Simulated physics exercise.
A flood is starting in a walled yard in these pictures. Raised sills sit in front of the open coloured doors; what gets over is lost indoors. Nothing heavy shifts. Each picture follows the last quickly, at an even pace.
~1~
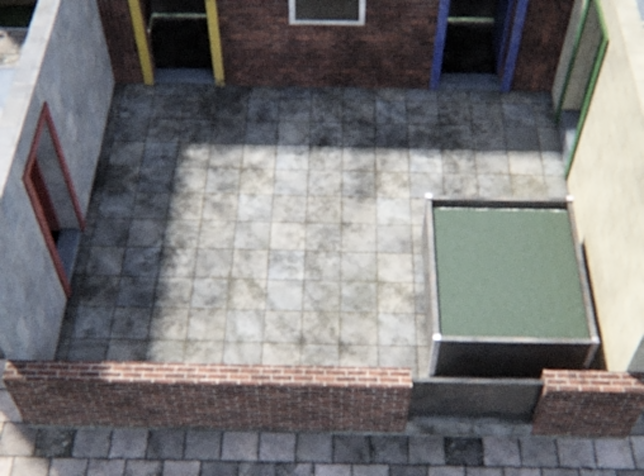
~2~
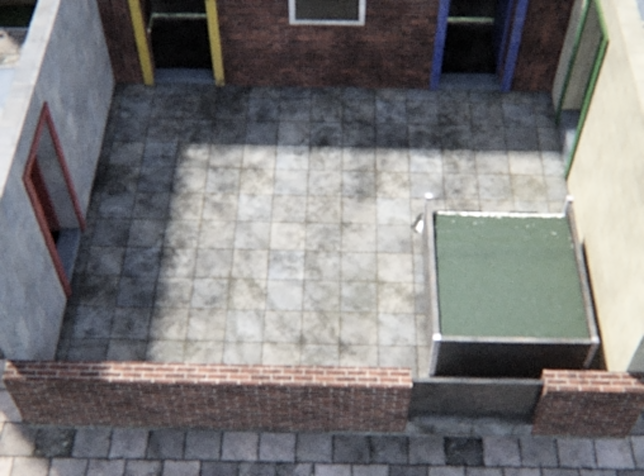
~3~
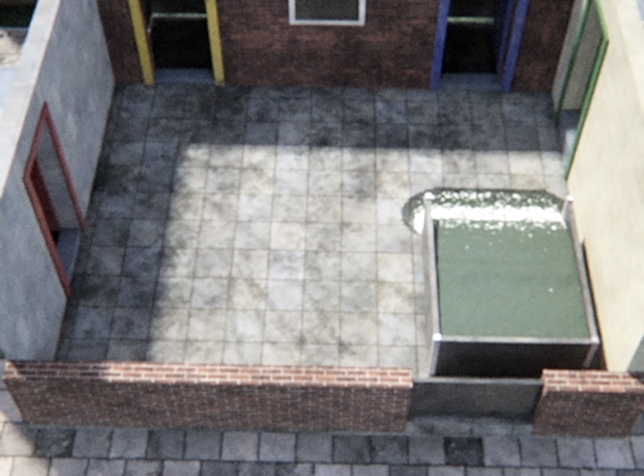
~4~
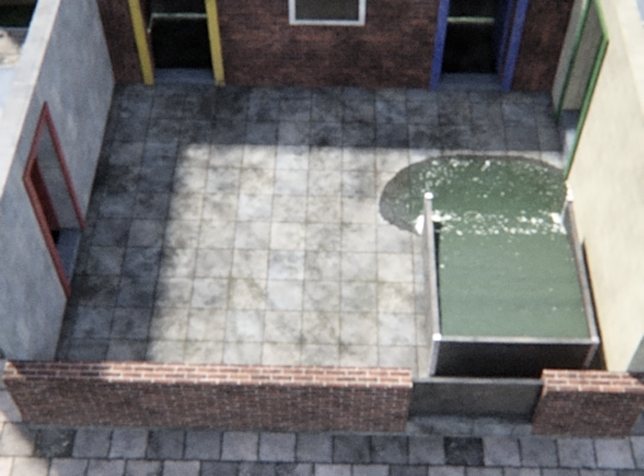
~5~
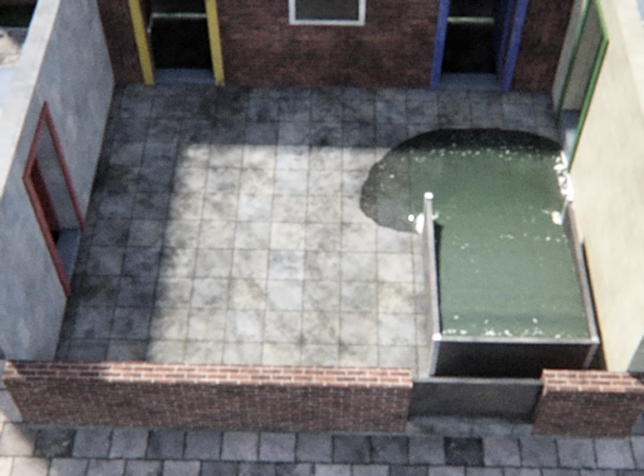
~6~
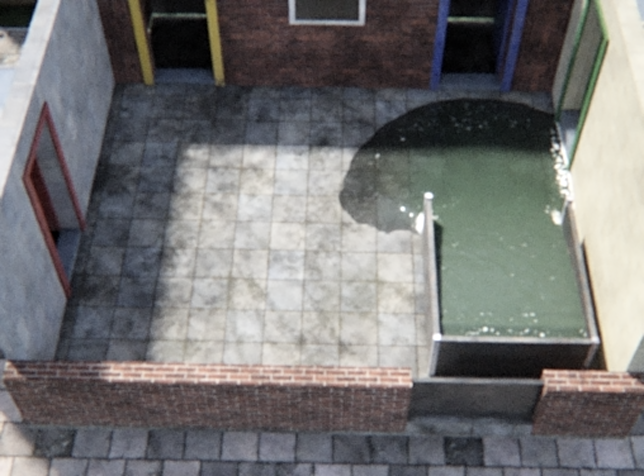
Dark green water fills a rectangular tank at the right of a grey-tiled, walled yard, seen from high above by a still camera. Yellow and blue door surrounds stand in the brick back wall, with a red one at left, a green one at right and low brick in front. Water pours over the tank's far side, foaming white, then spreads backward and leftward across the tiles in a widening, rounded sheet.
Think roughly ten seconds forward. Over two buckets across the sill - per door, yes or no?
Yellow door no, blue door yes, red door no, green door no.
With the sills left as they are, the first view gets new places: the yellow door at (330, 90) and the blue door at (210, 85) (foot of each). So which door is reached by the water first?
I'd say the one in green is reached first.
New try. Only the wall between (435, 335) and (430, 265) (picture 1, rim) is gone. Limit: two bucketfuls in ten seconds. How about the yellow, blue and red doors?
In that case the yellow overshoots, the blue stays within limits and the red overshoots.
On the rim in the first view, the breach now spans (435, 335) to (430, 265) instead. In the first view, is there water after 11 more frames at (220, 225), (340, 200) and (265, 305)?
Taking the points in order: Swamped, unwetted and swamped.
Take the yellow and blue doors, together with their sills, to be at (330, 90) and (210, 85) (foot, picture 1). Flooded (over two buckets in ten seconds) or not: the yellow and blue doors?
Result - yellow door: Crosses the limit; blue door: Remains below the limit.
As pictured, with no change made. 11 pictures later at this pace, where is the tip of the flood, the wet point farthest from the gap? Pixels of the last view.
Roughly (215, 93).
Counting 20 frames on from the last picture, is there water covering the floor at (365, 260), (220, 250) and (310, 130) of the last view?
In that order the points end up high and dry, high and dry and soaked.
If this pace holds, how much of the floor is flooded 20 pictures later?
That works out to some 45 in a hundred.
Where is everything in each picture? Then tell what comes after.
Still water in the water tank at (506, 269), in the first picture.
Water pours out on the water tank's far side and has run to a hidden place, in the second picture.
The front is at a hidden place, out from the gap on the water tank's far side, in the third picture.
Water pours out on the water tank's far side and has run to (563, 176), in the fourth picture.
The front is at (535, 140), out from the gap on the water tank's far side, in the fifth picture.
Water pours out on the water tank's far side and has run to (522, 108), in the sixth picture.
A moment on, water covers 30 % of the floor; the yellow door not reached, the blue door over two buckets in, the red door not reached, the green door wet at the sill, nothing in.
Next, water covers 30 % of the floor; the yellow door not reached, the blue door far over two buckets in, the red door not reached, the green door wet at the sill, nothing in.
Then, water covers 45 % of the floor; the yellow door wet at the sill, nothing in, the blue door far over two buckets in, the red door not reached, the green door wet at the sill, nothing in.
Later, water covers 85 % of the floor; the yellow door under two buckets in, the blue door far over two buckets in, the red door wet at the sill, nothing in, the green door wet at the sill, nothing in.
In the end, water covers 95 % of the floor; the yellow door under two buckets in, the blue door far over two buckets in, the red door wet at the sill, nothing in, the green door wet at the sill, nothing in.
